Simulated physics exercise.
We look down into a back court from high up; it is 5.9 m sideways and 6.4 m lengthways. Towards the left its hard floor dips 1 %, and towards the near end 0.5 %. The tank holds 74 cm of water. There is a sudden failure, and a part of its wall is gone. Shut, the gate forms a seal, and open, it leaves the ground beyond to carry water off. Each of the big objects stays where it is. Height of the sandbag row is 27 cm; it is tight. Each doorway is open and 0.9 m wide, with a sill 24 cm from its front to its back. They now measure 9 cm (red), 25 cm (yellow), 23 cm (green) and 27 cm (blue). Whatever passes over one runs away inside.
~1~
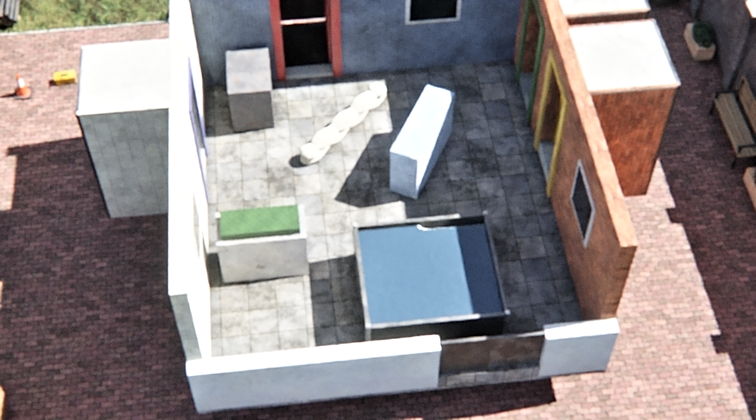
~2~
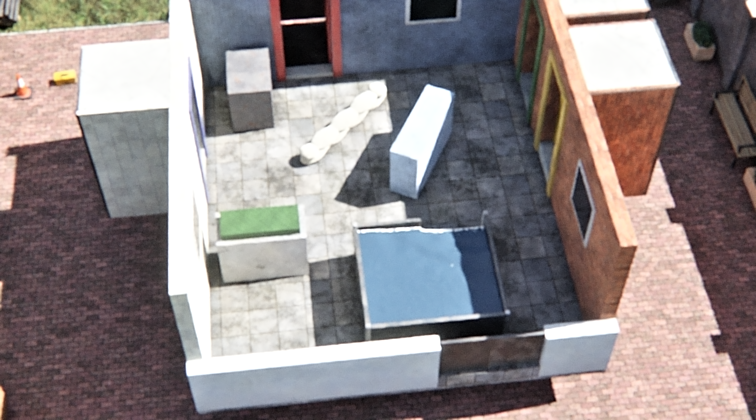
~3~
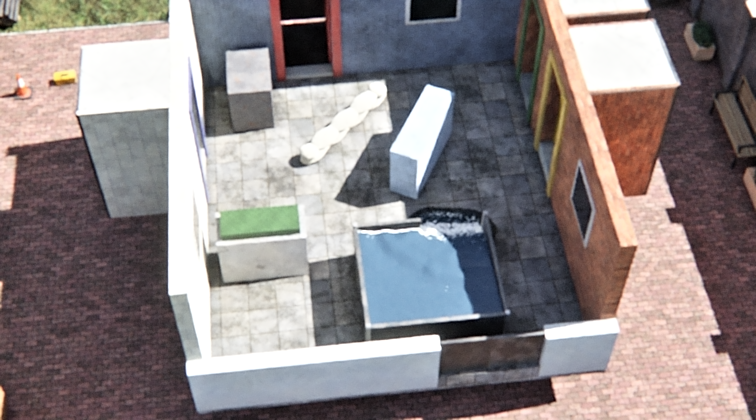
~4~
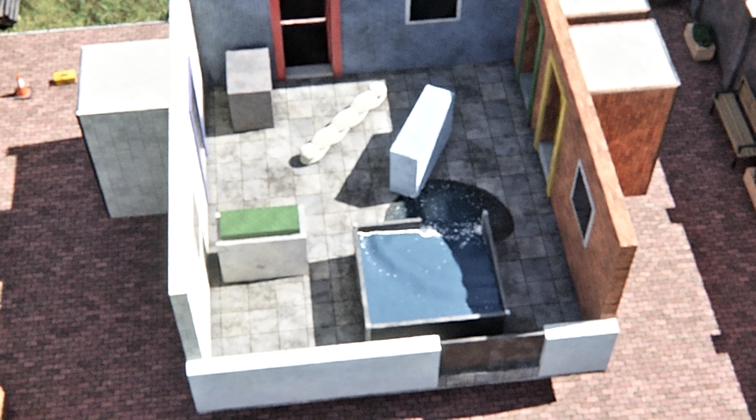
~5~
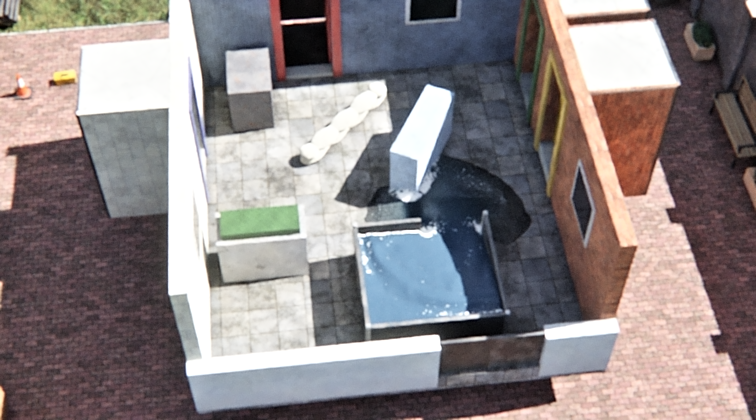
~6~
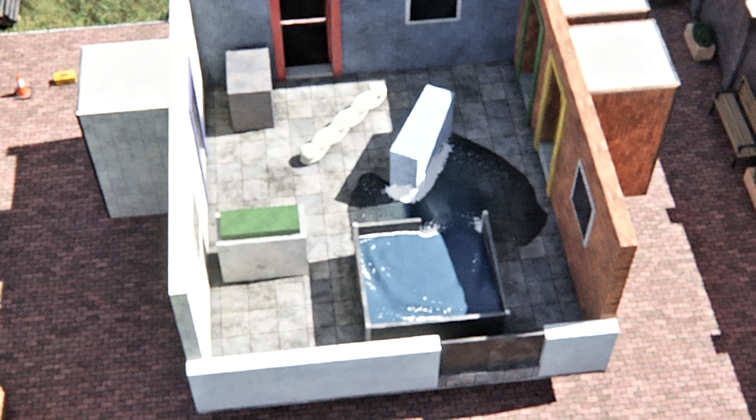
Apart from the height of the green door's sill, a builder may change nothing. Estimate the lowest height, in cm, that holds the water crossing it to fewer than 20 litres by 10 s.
My estimate is 26 cm.
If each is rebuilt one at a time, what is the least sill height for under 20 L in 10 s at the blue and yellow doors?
About 10.0 cm at blue and 14.0 cm at yellow.
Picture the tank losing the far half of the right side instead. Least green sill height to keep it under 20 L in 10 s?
About 10.5 centimetres.
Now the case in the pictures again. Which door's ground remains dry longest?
Red.
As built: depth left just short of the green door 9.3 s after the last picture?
About 6.0 centimetres.
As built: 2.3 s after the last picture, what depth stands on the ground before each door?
In cm - red: 0, yellow: 15, green: 28, blue: 9.
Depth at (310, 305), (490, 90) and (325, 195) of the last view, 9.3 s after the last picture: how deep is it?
Close to 4, 6 and 9 cm deep.
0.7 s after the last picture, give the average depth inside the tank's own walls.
It averages close to 50 centimetres.
Then, 0.7 s after the last picture water covers 25 % of the floor, deepest (38 cm) near (426, 190); 3 cm at the green door, 0 litres in over its 23 cm sill.
Then, 2.3 s after the last picture water covers 50 % of the floor, deepest (40 cm) near (489, 65); 28 cm at the green door, 22 litres in over its 23 cm sill.
Then, 9.3 s after the last picture water covers 95 % of the floor, deepest (15 cm) near (294, 237); 6 cm at the green door, 34 litres in over its 23 cm sill.
At the green door as built, the water peaked near 30 cm, 1.3 s after the last picture.
With a sill of 22.5 cm, 37 litres would have come in within the 10 s; with 30.5 cm, 5 litres. So under 20 litres takes about 26 cm.
